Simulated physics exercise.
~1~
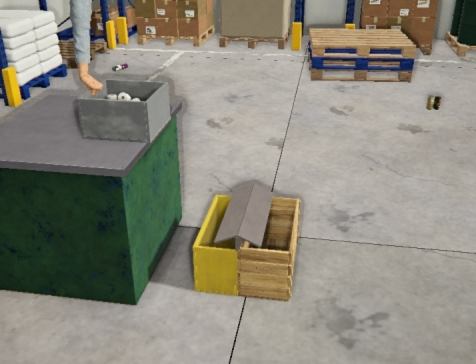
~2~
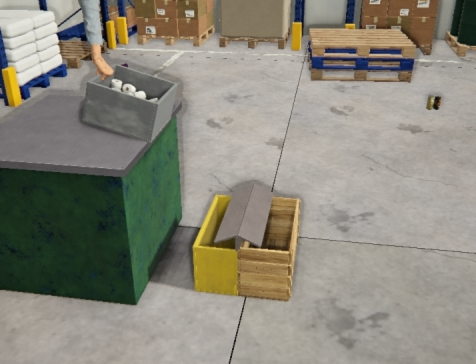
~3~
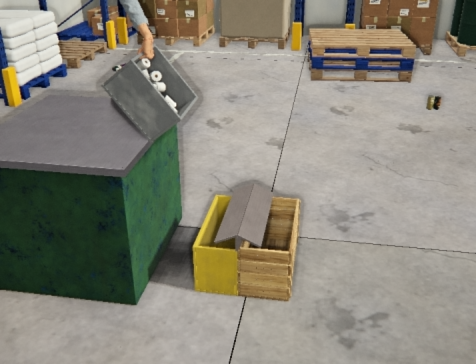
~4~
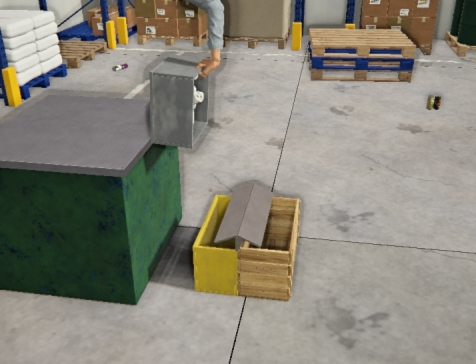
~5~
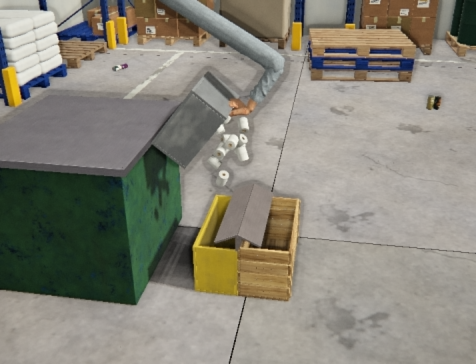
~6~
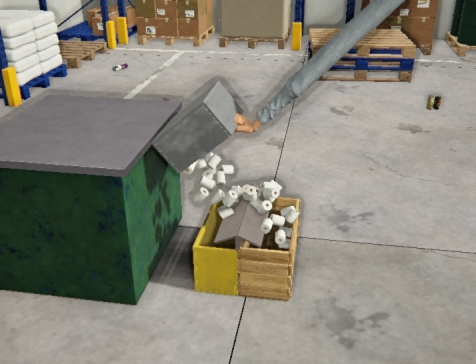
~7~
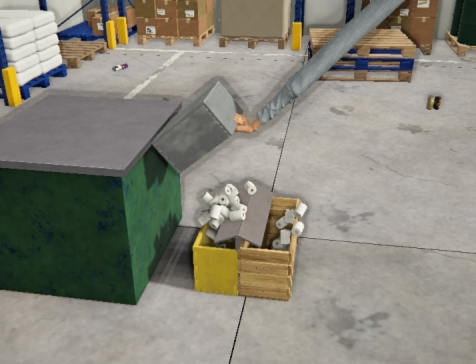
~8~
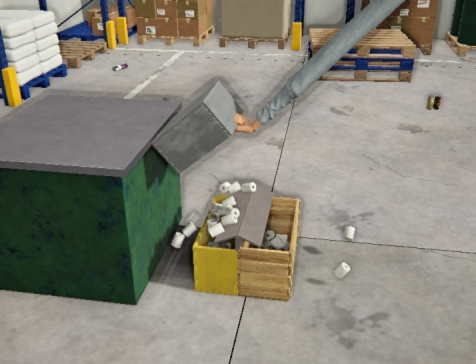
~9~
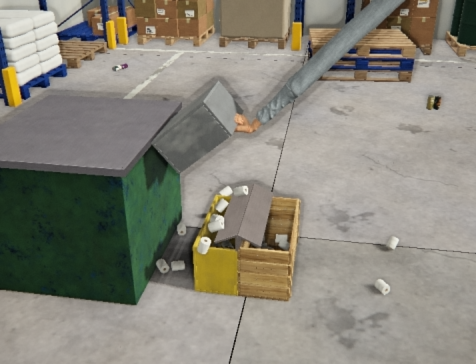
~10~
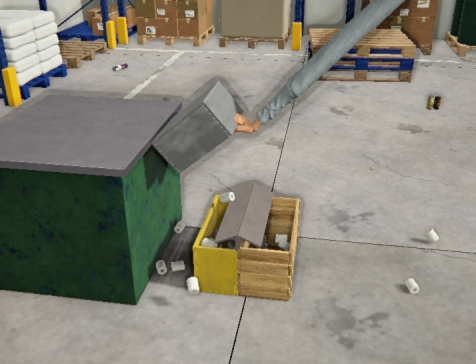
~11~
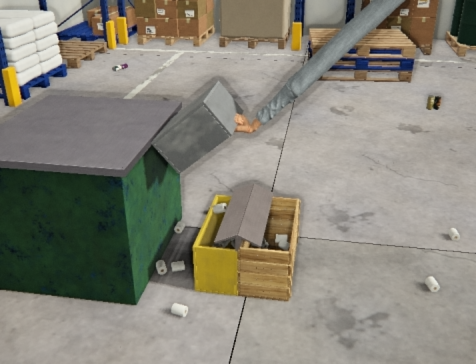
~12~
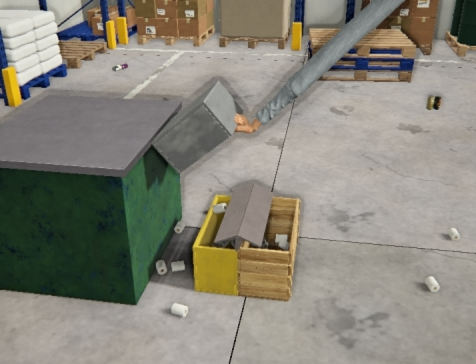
A grey box tips white rolls over a ridge into two bins, some scattering across the floor.
